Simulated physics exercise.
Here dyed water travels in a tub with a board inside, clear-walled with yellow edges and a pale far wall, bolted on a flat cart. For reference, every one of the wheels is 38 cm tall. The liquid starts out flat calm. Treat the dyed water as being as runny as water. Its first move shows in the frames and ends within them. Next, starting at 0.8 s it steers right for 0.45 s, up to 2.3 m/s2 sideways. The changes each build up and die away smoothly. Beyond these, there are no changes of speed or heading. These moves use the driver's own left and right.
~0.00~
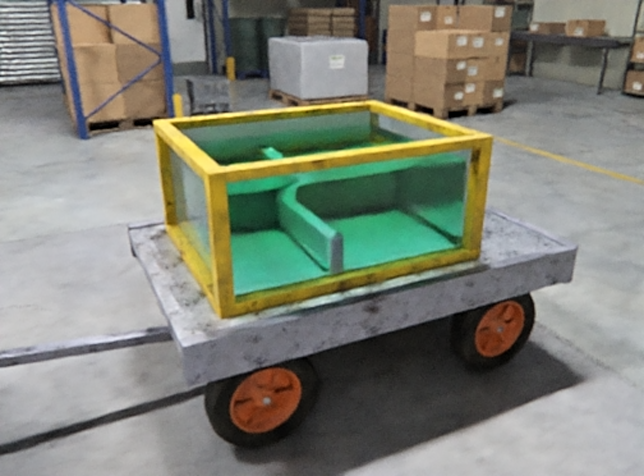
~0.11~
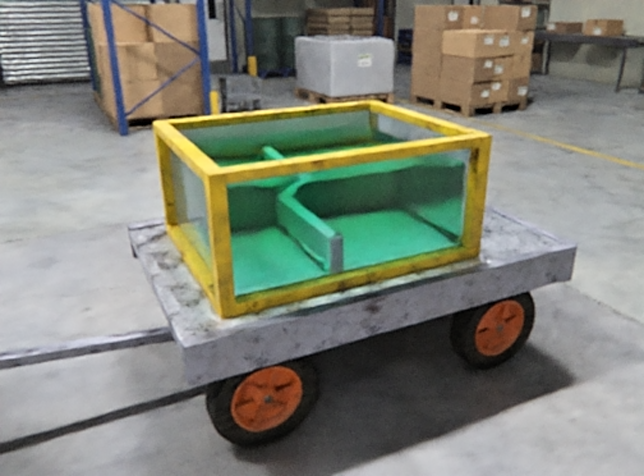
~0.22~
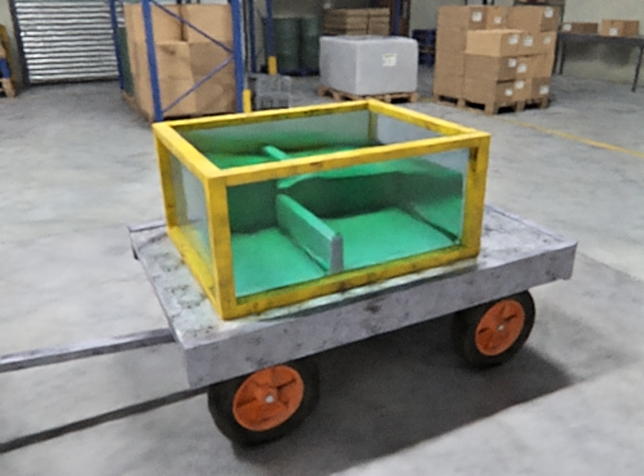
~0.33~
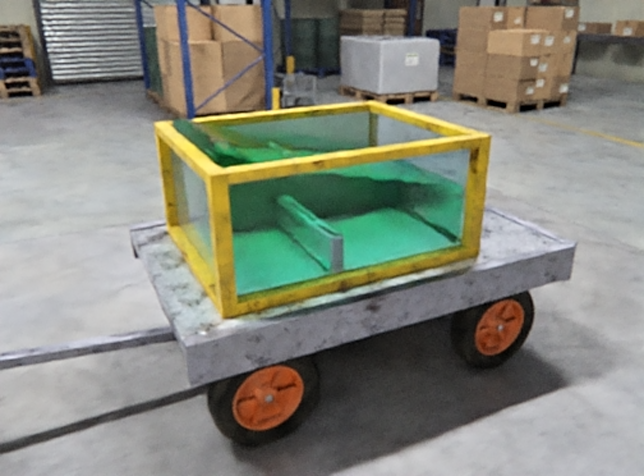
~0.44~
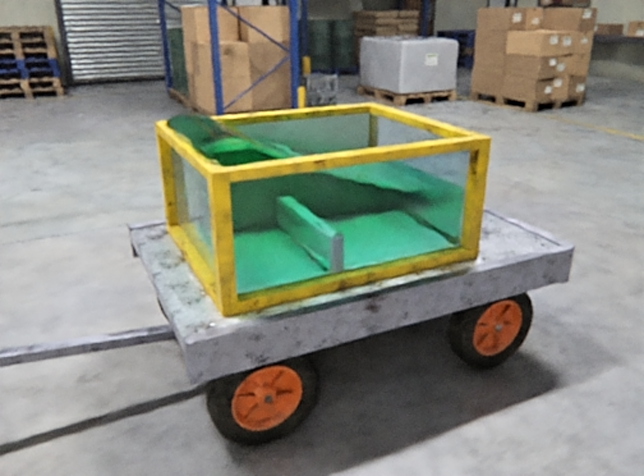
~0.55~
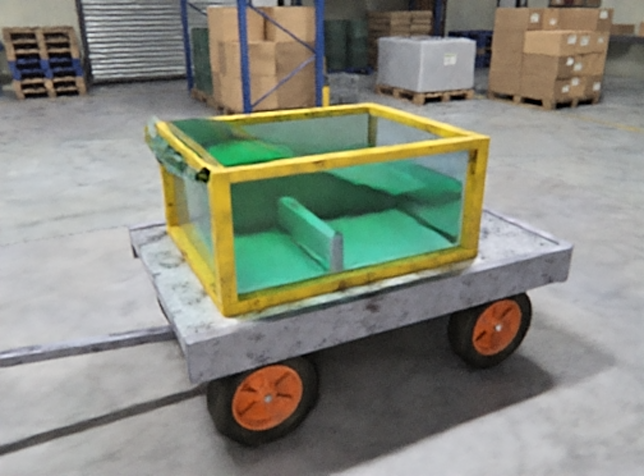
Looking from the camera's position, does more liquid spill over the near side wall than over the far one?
More slops out at the front of the picture.
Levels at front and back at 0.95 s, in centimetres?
Roughly 28 cm in front and 40 cm behind.
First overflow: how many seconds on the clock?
The first spill happens at roughly 0.8 s.
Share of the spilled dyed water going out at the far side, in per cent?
About 10 per cent.
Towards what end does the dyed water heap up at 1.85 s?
Towards the front.
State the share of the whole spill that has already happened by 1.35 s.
About 40 per cent.
After 0.95 s it stands 41 cm high behind and 29 cm in front; 1 per cent has gone over the left end.
After 1.35 s it stands 36 cm high behind and 27 cm in front; 3 per cent has gone over the near side and the left end, a little elsewhere.
After 1.85 s it stands 26 cm high behind and 39 cm in front; 4 per cent has gone over the near side and the left end, a little elsewhere.
After 4.24 s 7 per cent has gone over the near side and the left end, a little elsewhere; the near side has passed 3 per cent and the far side 1.
